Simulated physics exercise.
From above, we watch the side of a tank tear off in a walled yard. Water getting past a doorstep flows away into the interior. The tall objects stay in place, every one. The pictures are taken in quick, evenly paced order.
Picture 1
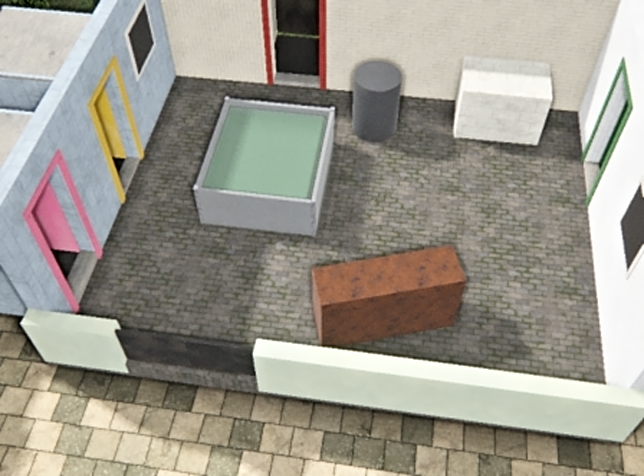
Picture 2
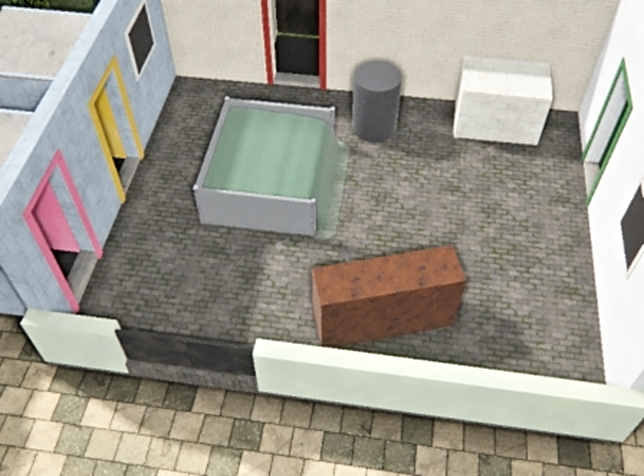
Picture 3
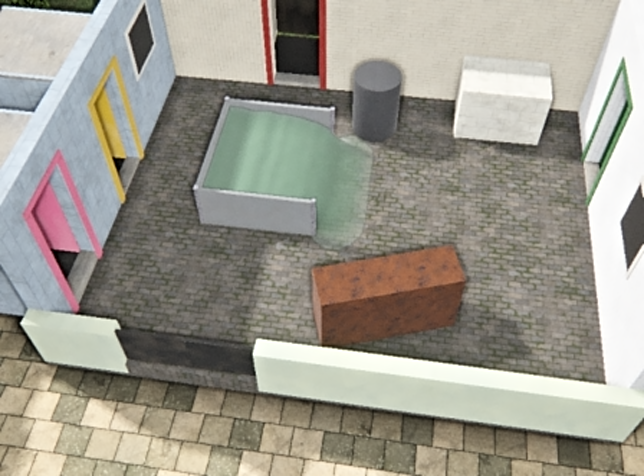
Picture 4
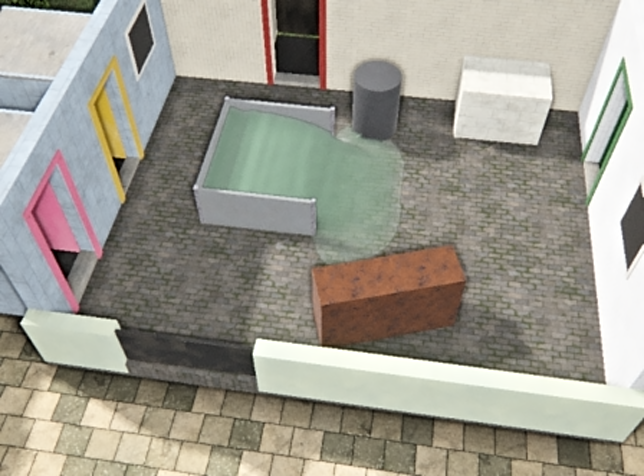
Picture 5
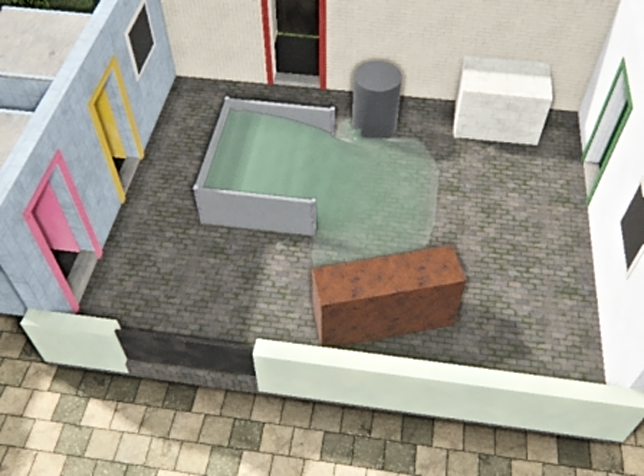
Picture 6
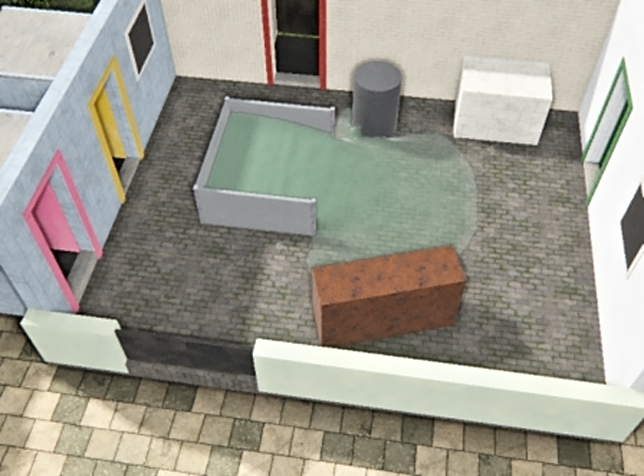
Green water pouring from the open right side of a grey tank, spreading across the paved yard past a rust-brown block.
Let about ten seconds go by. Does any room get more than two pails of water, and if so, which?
As I see it, red door: Inside the limit; pink door: Inside the limit; yellow door: Inside the limit; green door: Past the limit.
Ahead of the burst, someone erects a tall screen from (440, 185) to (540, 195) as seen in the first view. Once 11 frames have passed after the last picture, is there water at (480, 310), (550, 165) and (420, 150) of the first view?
Taking the points in turn, they are inundated, inundated and inundated.
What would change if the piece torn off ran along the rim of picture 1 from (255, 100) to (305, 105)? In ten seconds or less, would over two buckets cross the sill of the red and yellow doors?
First red door crosses the line, then yellow door comes up short.
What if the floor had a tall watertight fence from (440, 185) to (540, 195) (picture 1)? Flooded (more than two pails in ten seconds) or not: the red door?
Short version: The red door does not reach it.
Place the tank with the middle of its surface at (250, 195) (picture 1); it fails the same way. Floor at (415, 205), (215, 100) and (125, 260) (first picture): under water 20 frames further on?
First spot swamped, second bare, third bare.
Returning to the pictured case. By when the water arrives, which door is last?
Looks like the yellow-painted one.
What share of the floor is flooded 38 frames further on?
Around 80 percent.
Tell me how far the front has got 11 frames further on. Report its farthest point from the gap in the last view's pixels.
The front's farthest point is close to (606, 399).
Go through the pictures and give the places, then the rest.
The first picture shows still water in the open tank at (268, 151).
In the second picture, water pours out at (322, 175) and has run to (317, 238).
In the third picture, water pours out at (322, 178) and has run to (335, 246).
In the fourth picture, the front is at a hidden place, out from the gap at (322, 179).
In the fifth picture, water pours out at (322, 179) and has run to a hidden place.
In the sixth picture, water pours out at (322, 179) and has run to (471, 228).
A moment on, water covers 40 % of the floor; the red door not reached, the pink door not reached, the yellow door not reached, the green door under two buckets in.
Next, water covers 45 % of the floor; the red door wet at the sill, nothing in, the pink door not reached, the yellow door not reached, the green door far over two buckets in.
Then, water covers 55 % of the floor; the red door wet at the sill, nothing in, the pink door not reached, the yellow door not reached, the green door far over two buckets in.
Later, water covers 80 % of the floor; the red door wet at the sill, nothing in, the pink door not reached, the yellow door not reached, the green door far over two buckets in.
In the end, water covers 95 % of the floor; the red door wet at the sill, nothing in, the pink door wet at the sill, nothing in, the yellow door under two buckets in, the green door far over two buckets in.
